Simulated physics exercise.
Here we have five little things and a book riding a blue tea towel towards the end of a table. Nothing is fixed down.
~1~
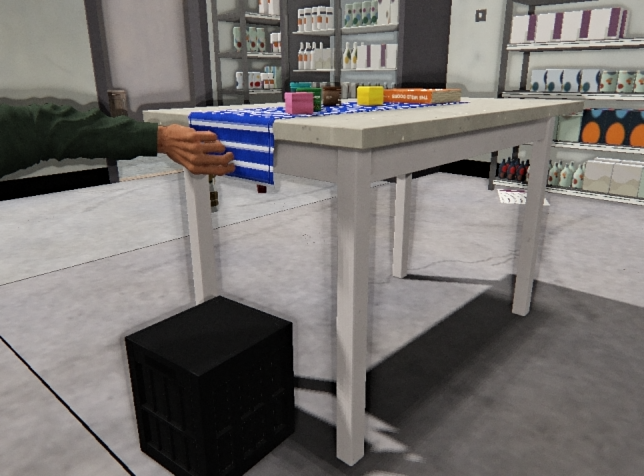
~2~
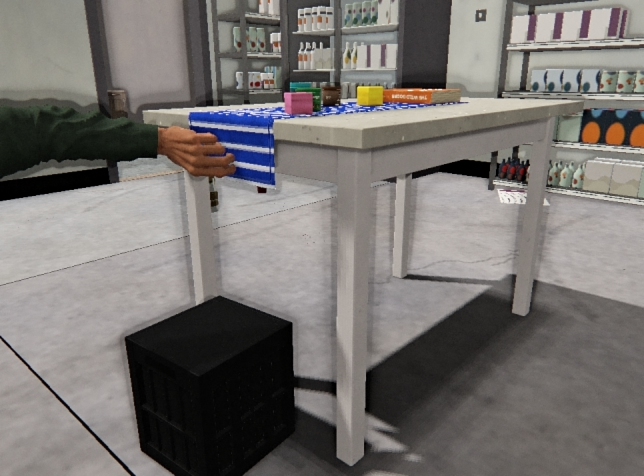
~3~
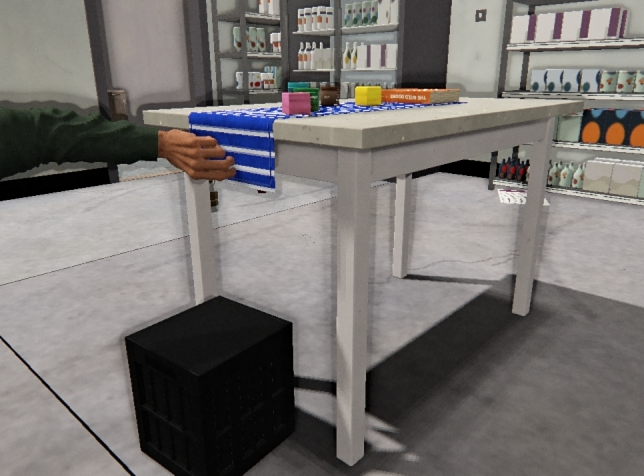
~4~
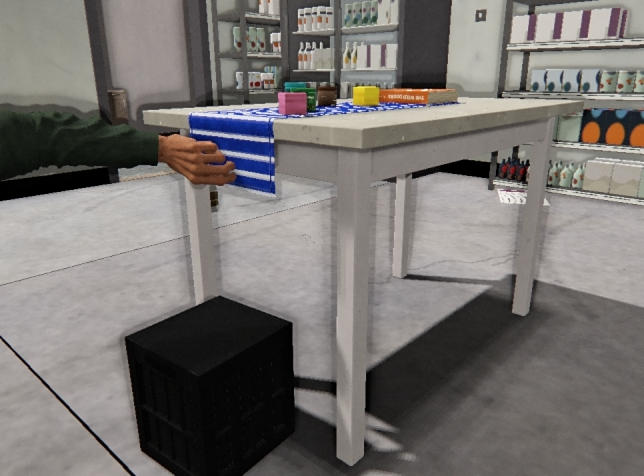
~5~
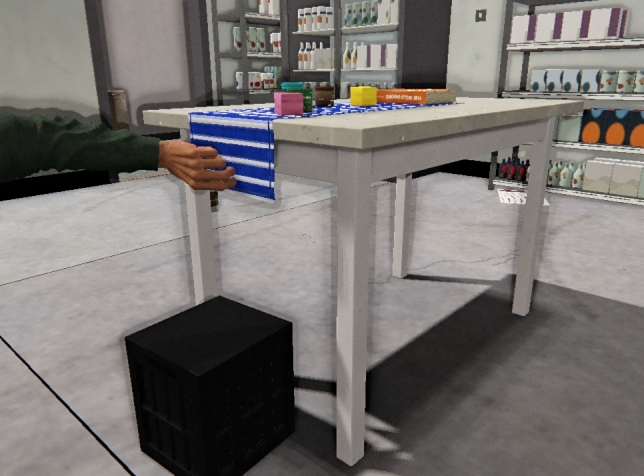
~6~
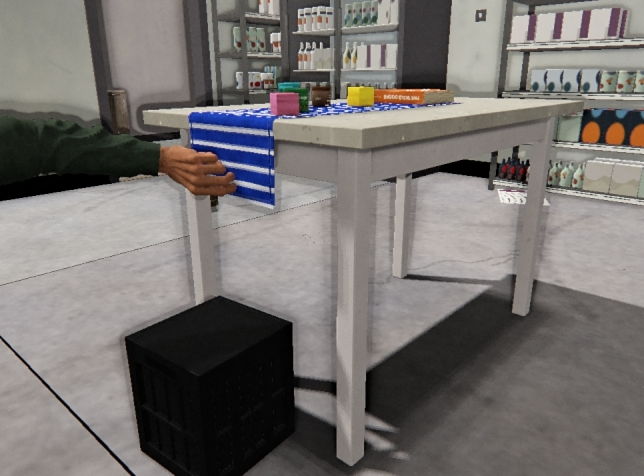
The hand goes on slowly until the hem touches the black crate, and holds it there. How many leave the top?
The answer is three.
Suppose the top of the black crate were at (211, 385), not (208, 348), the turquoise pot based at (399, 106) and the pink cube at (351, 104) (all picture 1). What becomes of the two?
The turquoise pot remains up, the pink cube stays on.
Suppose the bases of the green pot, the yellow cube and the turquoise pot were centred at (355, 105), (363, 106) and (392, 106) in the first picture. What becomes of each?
The green pot survives; the yellow cube keeps its place on top; the turquoise pot stays on.
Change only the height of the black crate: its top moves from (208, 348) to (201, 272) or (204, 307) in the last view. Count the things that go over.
The count: 1 and 2.
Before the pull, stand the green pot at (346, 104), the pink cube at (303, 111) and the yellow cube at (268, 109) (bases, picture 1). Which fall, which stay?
The green pot remains up; the pink cube tumbles off; the yellow cube goes over.
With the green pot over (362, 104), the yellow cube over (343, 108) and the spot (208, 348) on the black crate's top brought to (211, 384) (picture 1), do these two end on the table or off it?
The green pot keeps its place on top, the yellow cube comes down.
Early on, hem near (234, 270); pink cube gone.
Midway, hem on the crate; pink cube, green pot and turquoise pot gone.
Finally, hem on the crate; pink cube, green pot and turquoise pot gone. Over the edge go three.
